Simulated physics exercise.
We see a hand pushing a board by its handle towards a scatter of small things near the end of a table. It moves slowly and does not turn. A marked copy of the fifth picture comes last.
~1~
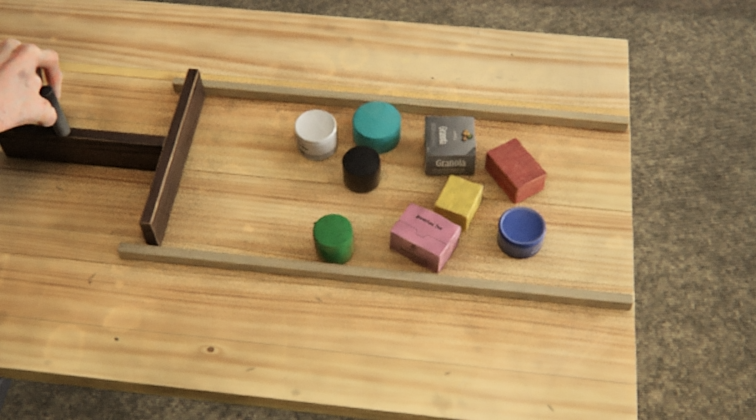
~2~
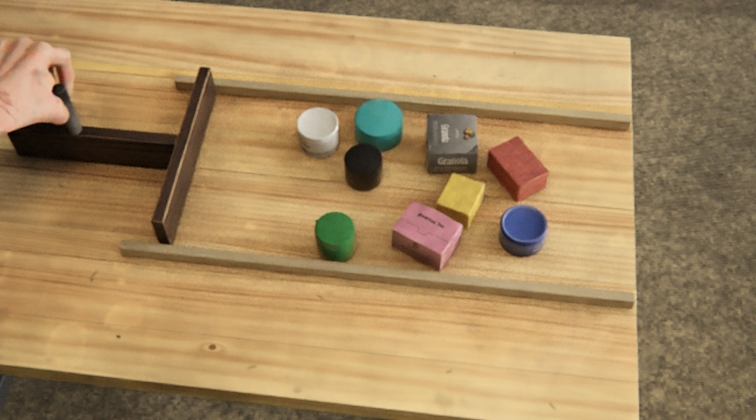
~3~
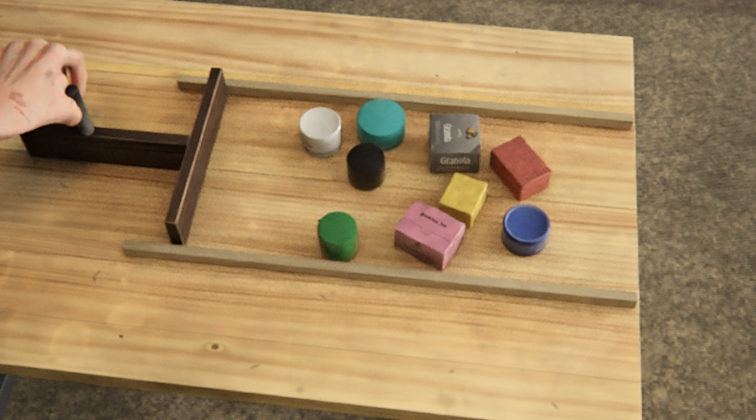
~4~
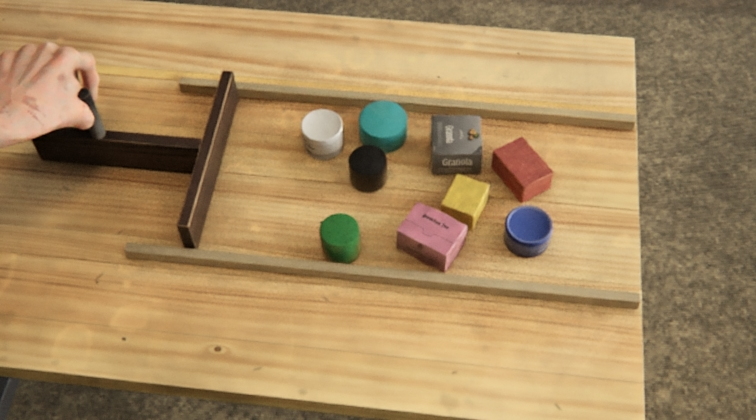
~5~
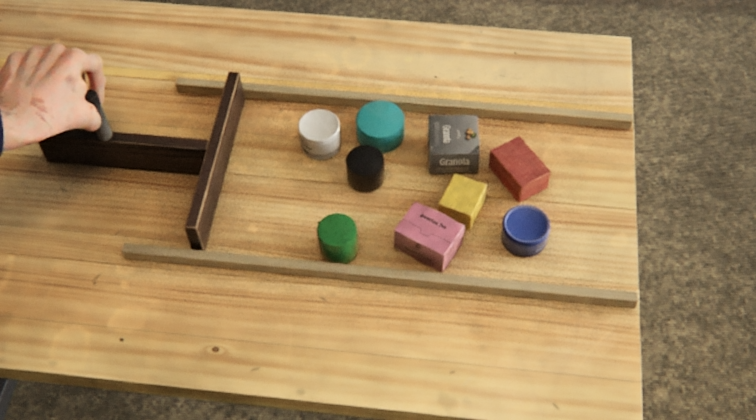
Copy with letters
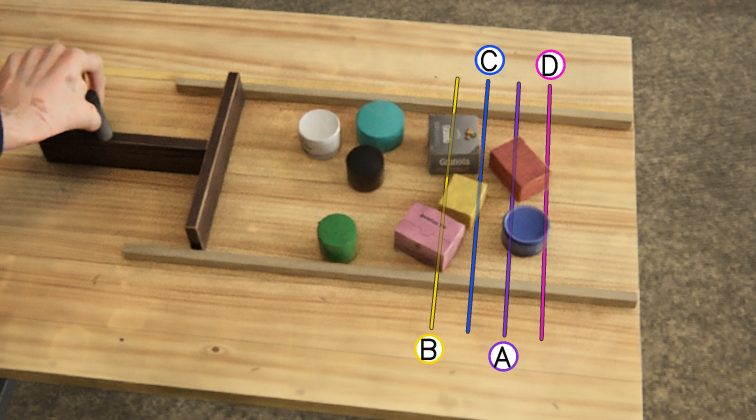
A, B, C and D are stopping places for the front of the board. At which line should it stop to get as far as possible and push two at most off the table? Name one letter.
At D, and not beyond.
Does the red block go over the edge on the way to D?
By then, yes.
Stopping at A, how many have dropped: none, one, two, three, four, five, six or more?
In all, none.
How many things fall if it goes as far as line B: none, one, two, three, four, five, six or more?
The count is none.
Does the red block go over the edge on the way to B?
No.
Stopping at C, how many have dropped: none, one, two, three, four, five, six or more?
The count is none.
On the marked copy, A at (512, 198); B at (446, 192); C at (479, 195); D at (546, 201).
With D. Early on, board (330, 155); green pot (346, 241); turquoise tin (403, 123).
Further on, board (449, 165); red block (563, 180); blue tub (558, 222).
At the end, board (545, 174); red block over the edge; blue tub over the edge; two fallen.
As for the rest, A is within the limit but short; B is within the limit but short; C is within the limit but short.
